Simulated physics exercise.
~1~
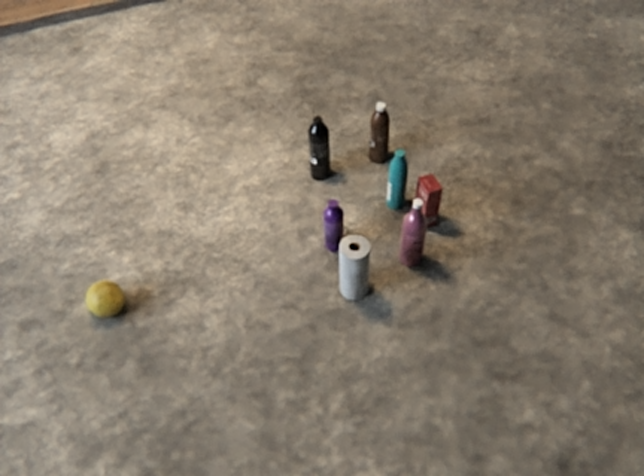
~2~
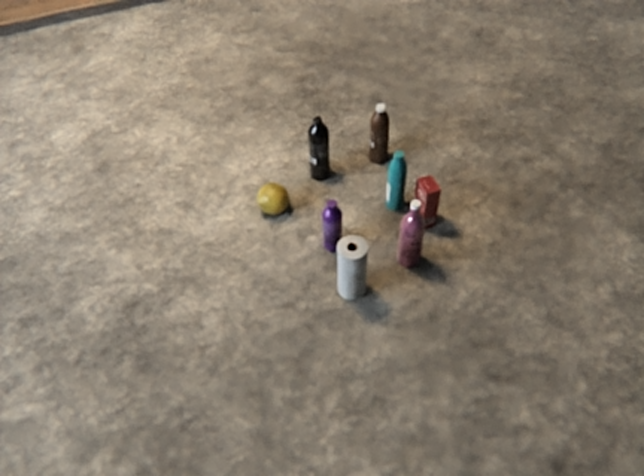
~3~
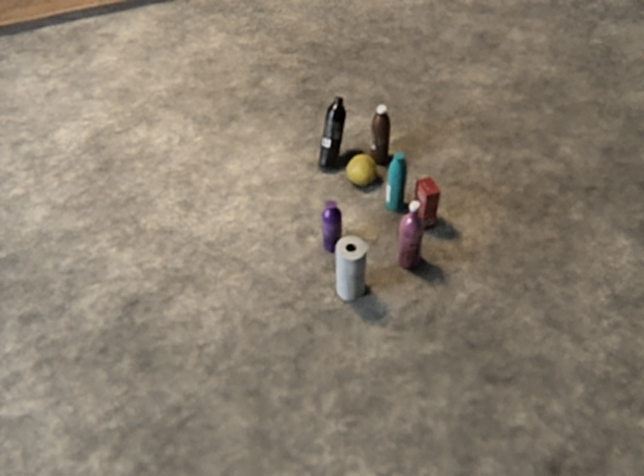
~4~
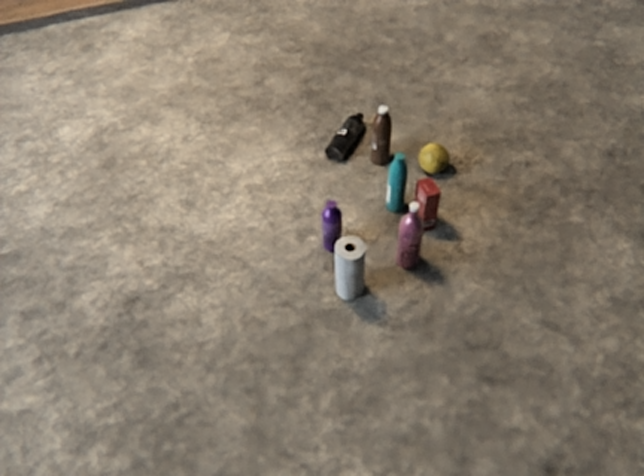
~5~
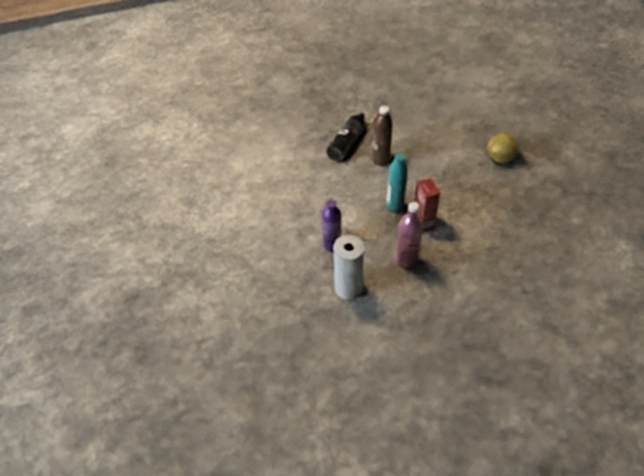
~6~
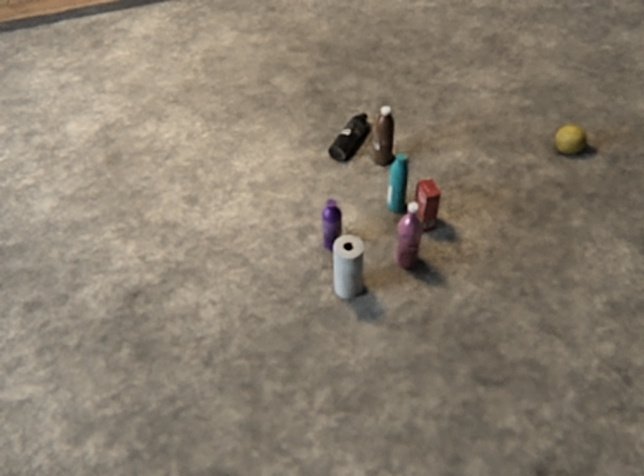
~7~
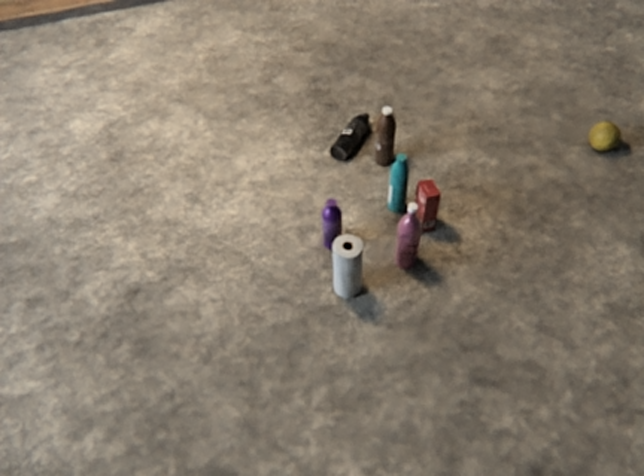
A black bottle stands at the back of a loose group on a mottled grey-brown floor, seen from above at an angle. Beside it is a brown bottle, with a turquoise bottle and red carton in front, a pink bottle to the right, and a purple bottle and white roll nearest. A yellow ball rolls in from the left, heading right and away. It passes among the rear bottles as the black one tilts, then falls onto its side. The ball rolls on to the far right, leaving the other objects upright and the black bottle lying down.
